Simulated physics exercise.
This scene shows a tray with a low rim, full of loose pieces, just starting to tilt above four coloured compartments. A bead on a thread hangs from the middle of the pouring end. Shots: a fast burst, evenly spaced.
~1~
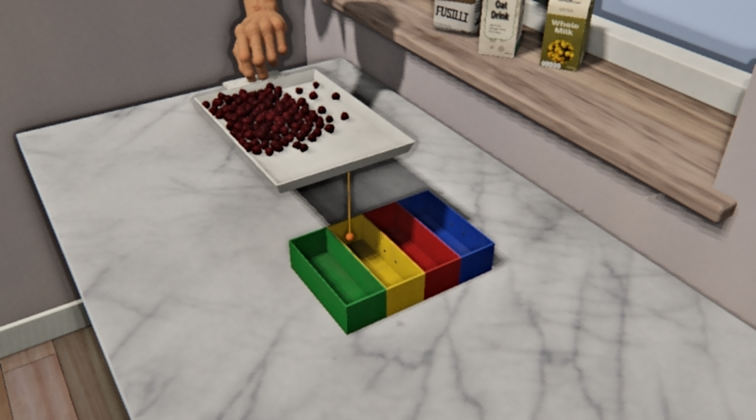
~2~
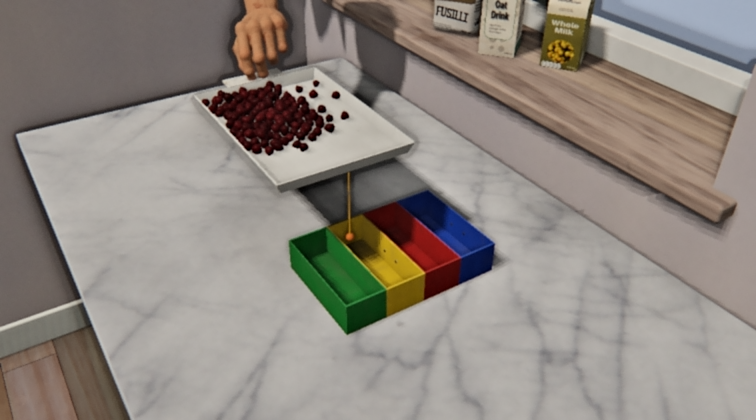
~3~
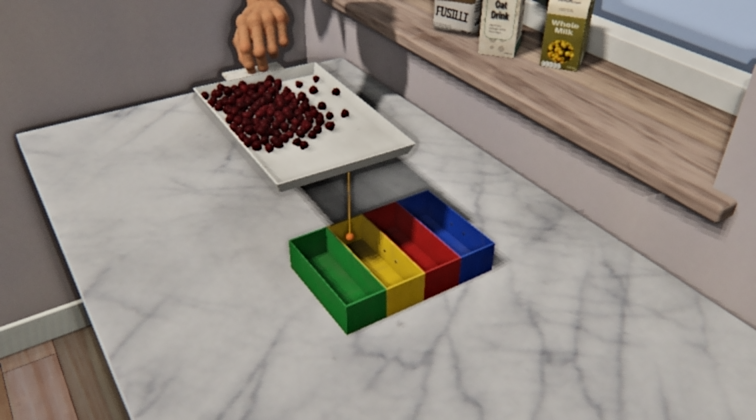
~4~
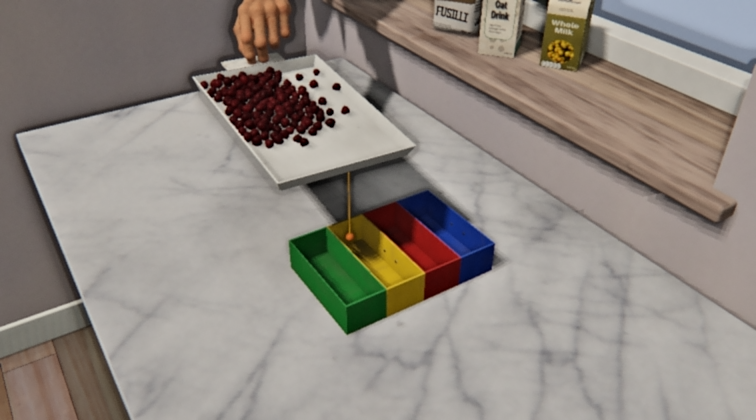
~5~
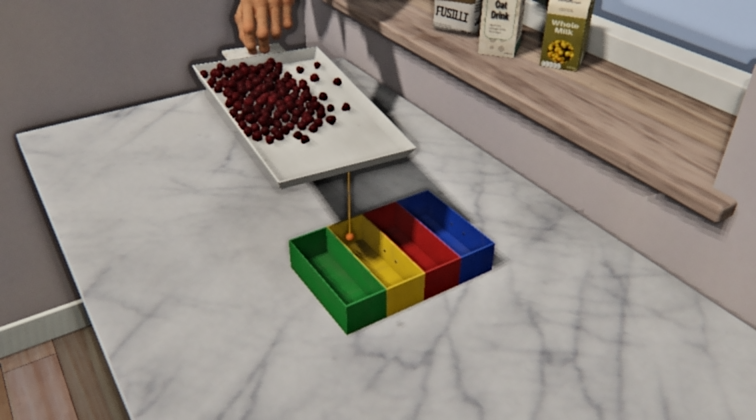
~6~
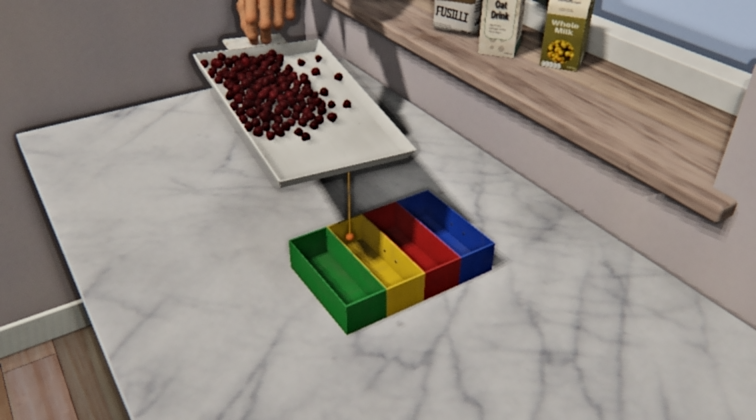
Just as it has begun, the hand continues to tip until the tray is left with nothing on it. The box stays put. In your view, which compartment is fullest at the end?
Fullest: The red compartment.
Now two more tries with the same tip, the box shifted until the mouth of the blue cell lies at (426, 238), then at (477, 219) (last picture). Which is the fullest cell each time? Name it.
That blue cell, and then the yellow one.
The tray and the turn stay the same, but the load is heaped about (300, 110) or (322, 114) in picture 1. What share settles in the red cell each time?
Respectively 50 and 50 per cent.
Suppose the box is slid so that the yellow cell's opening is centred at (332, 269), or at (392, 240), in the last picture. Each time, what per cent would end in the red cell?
20, then 40 %.
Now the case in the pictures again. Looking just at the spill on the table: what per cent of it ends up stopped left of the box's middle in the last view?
Near 10 in a hundred.
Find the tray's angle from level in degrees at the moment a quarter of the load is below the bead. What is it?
The tilt is near 65° by then.
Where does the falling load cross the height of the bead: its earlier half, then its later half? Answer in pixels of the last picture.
Earlier half at (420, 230), later half at (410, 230).
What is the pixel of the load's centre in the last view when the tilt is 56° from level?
(377, 147).
Soon, tray tipped steeply; most on the tray; a small part in the red cell; a stray few in the yellow cell; a stray few in the blue cell; a stray few in the green cell; a small part falling or outside the box.
A while on, tray tipped right over; a small part on the tray; about a third in the red cell; about a quarter in the blue cell; a small part in the yellow cell; a stray few in the green cell; about a quarter falling or outside the box.
Towards the end, tray tipped past a quarter turn; about half in the red cell; about a quarter in the yellow cell; about a quarter in the blue cell; a stray few in the green cell; a small part falling or outside the box.
Finally, tray tipped past a quarter turn; about half in the red cell; about a quarter in the yellow cell; about a quarter in the blue cell; a stray few in the green cell; a small part outside the box.
